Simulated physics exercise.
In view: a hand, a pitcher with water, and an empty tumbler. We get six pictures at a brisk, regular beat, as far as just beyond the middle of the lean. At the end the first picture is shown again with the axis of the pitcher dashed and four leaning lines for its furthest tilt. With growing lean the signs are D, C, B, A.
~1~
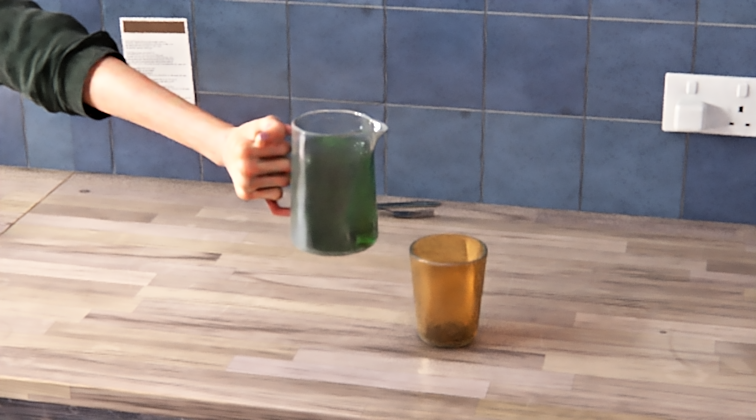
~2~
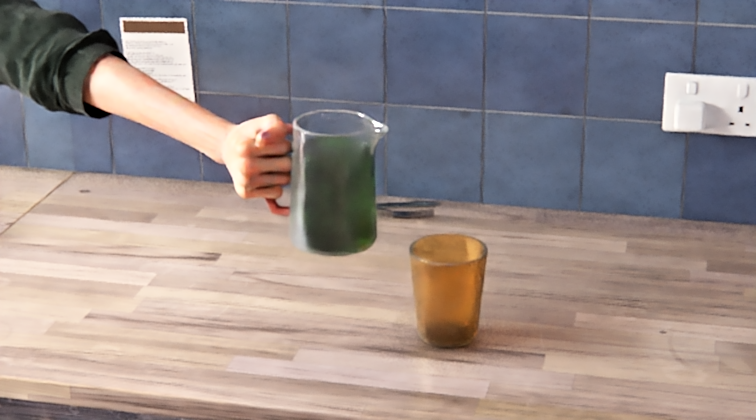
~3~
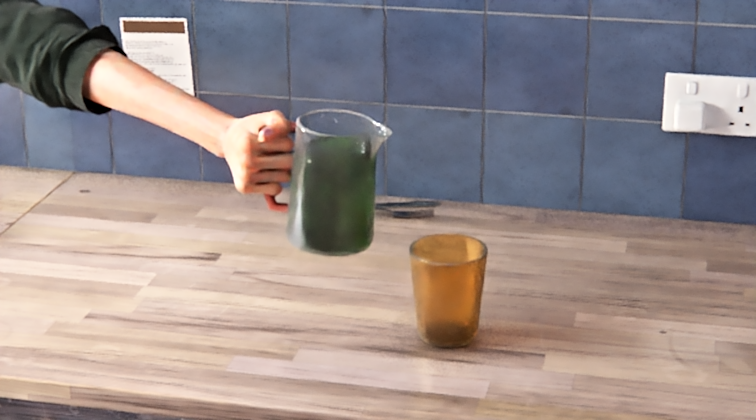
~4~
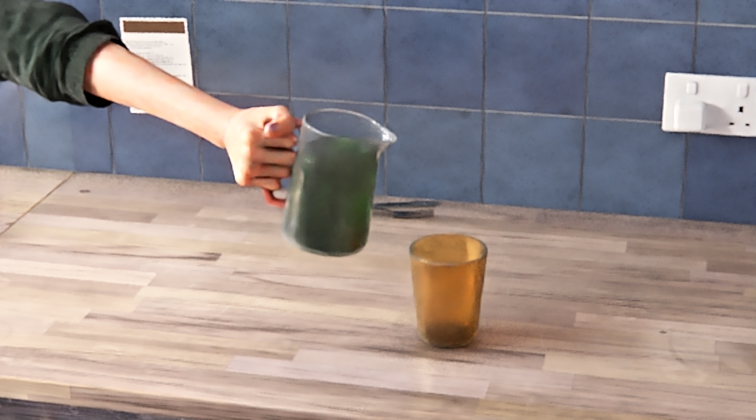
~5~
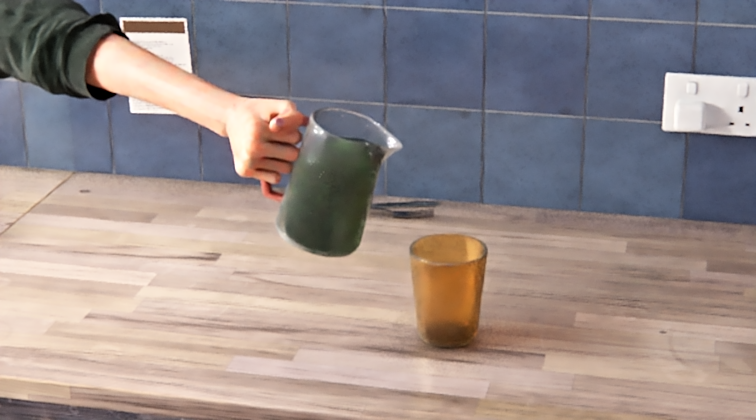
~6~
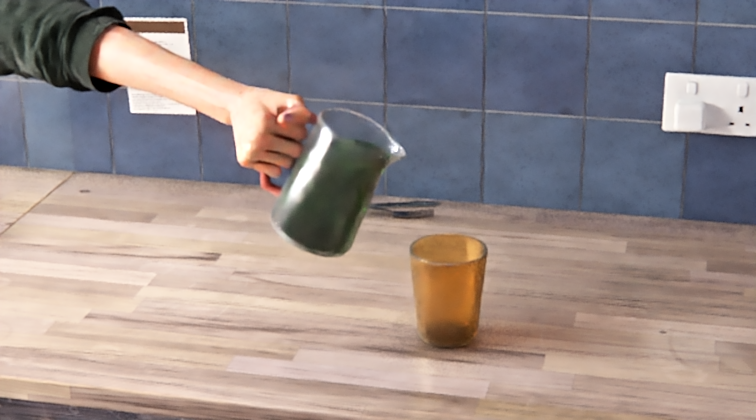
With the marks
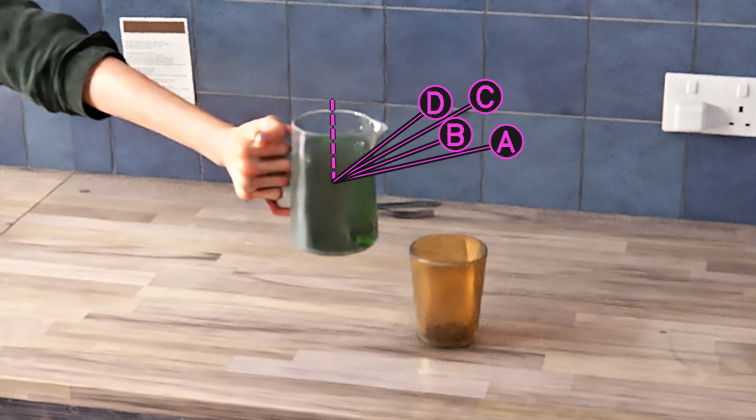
A hand holds up a pitcher of green liquid and gradually tilts it to the right.
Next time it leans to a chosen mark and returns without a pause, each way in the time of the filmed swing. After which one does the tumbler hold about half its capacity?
Go for B.
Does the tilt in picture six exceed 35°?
No, it does not.
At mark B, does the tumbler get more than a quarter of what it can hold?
Yes, it does.
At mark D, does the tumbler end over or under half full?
Under.
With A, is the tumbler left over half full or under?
Over half.
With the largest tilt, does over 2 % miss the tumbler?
No.
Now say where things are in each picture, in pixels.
The first frame shows upright, lip at (385, 129); rim of the tumbler round (448, 248); nothing has left yet.
The second frame shows upright, lip at (386, 130); nothing has left yet.
The third frame shows tipped about 5°, lip at (390, 133); nothing has left yet.
The fourth frame shows tipped about 10°, lip at (395, 139); nothing has left yet.
The fifth frame shows tipped about 17°, lip at (400, 147); nothing has left yet.
The sixth frame shows tipped about 24°, lip at (404, 155); nothing has left yet.
In magenta, A at (490, 146); B at (440, 141); C at (471, 105); D at (422, 113).
If A is chosen, the tumbler ends with about 70 % of what it can hold.
If B is chosen, the tumbler ends with about 48 % of what it can hold.
If C is chosen, the tumbler ends with about 31 % of what it can hold.
If D is chosen, the tumbler ends with about 18 % of what it can hold.
